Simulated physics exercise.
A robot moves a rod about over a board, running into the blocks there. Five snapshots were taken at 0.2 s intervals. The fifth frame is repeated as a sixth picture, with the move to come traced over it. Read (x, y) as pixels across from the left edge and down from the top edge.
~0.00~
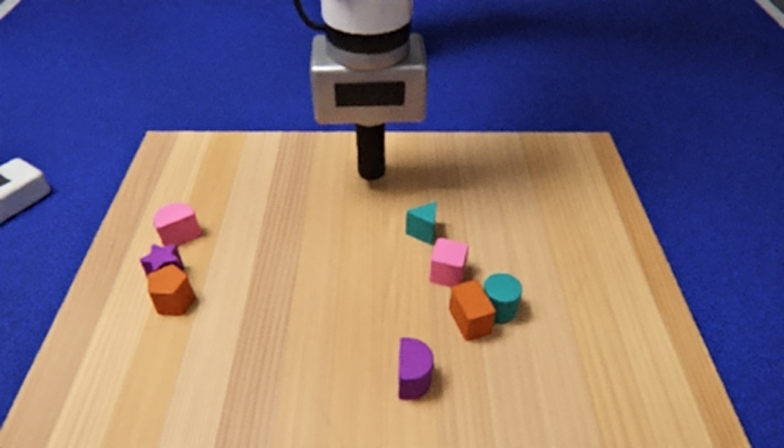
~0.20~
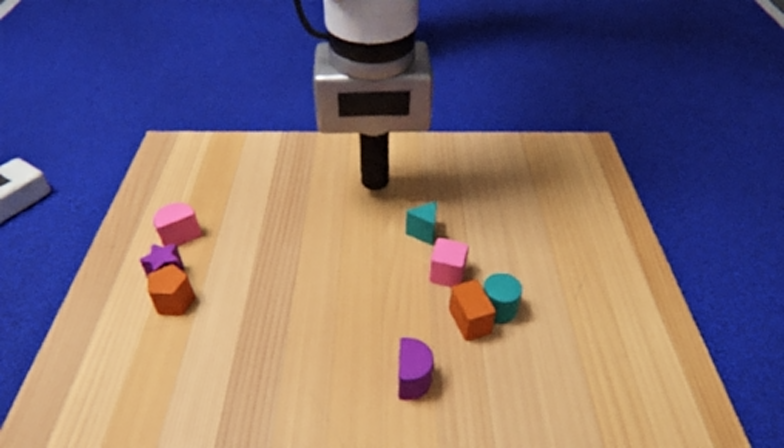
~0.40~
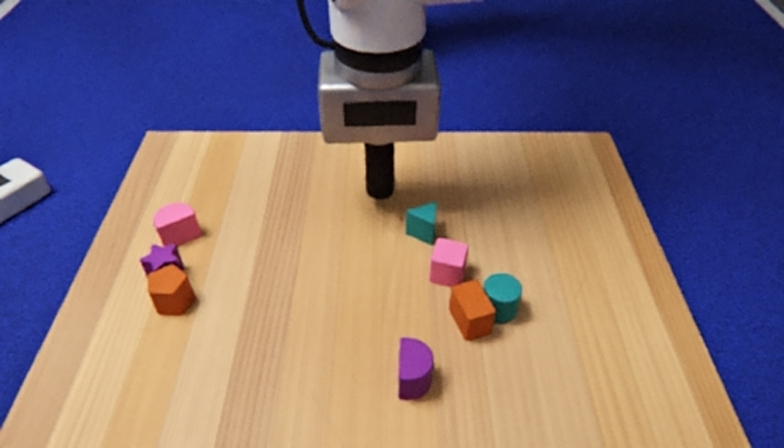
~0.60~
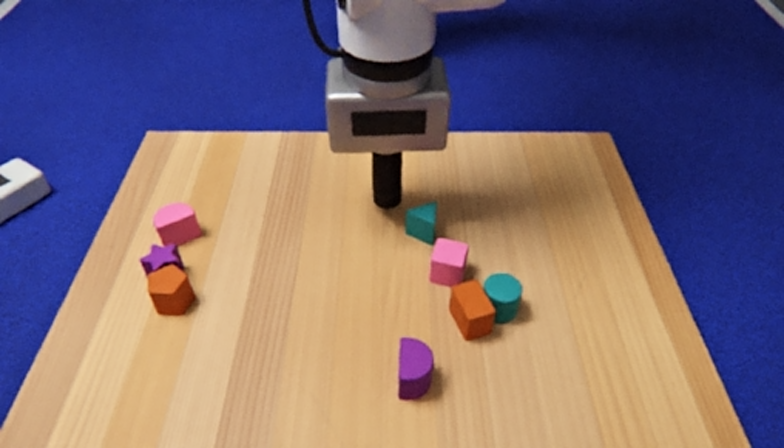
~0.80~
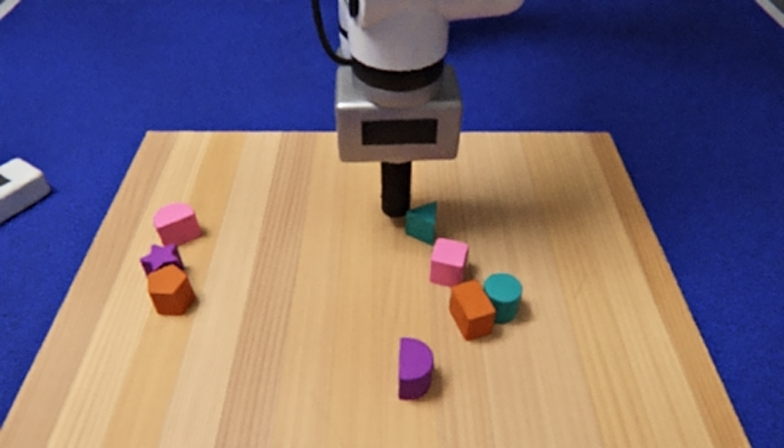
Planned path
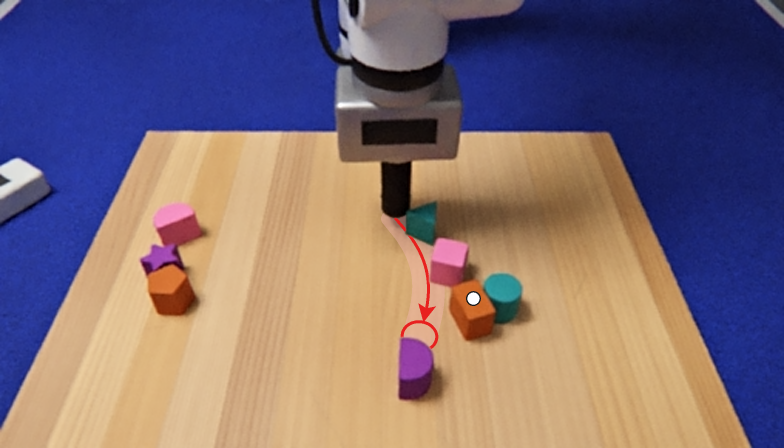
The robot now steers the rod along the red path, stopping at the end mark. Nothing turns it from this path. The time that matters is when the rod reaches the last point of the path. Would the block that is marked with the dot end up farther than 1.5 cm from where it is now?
No - that is not the case.
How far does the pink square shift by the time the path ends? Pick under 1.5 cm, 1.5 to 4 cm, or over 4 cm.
Of the three bands, it's 1.5 to 4 cm.
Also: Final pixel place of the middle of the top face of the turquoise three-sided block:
It will end up at (446, 224).
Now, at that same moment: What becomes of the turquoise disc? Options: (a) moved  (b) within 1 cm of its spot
Correct choice: B.
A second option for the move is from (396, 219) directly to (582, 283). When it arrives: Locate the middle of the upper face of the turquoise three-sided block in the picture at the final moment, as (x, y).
At pixel (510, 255).
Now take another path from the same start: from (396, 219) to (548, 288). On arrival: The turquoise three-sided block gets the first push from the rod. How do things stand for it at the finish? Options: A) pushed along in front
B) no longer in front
Option A.
Drawn move, from (396, 219) via (419, 251) and (428, 291), ending at (420, 336); the dot is on the orange oblong.
What follows on the original path. One third of the way, rod at (420, 242); turquoise three-sided block at (446, 224), turned 90° anticlockwise.
Two thirds of the way, rod at (429, 283); turquoise three-sided block at (446, 224), turned 90° anticlockwise; pink square at (464, 263), turned 15° anticlockwise.
At the end, rod at (420, 327); turquoise three-sided block at (446, 224), turned 90° anticlockwise; pink square at (464, 263), turned 15° anticlockwise; orange oblong still; turquoise disc still.
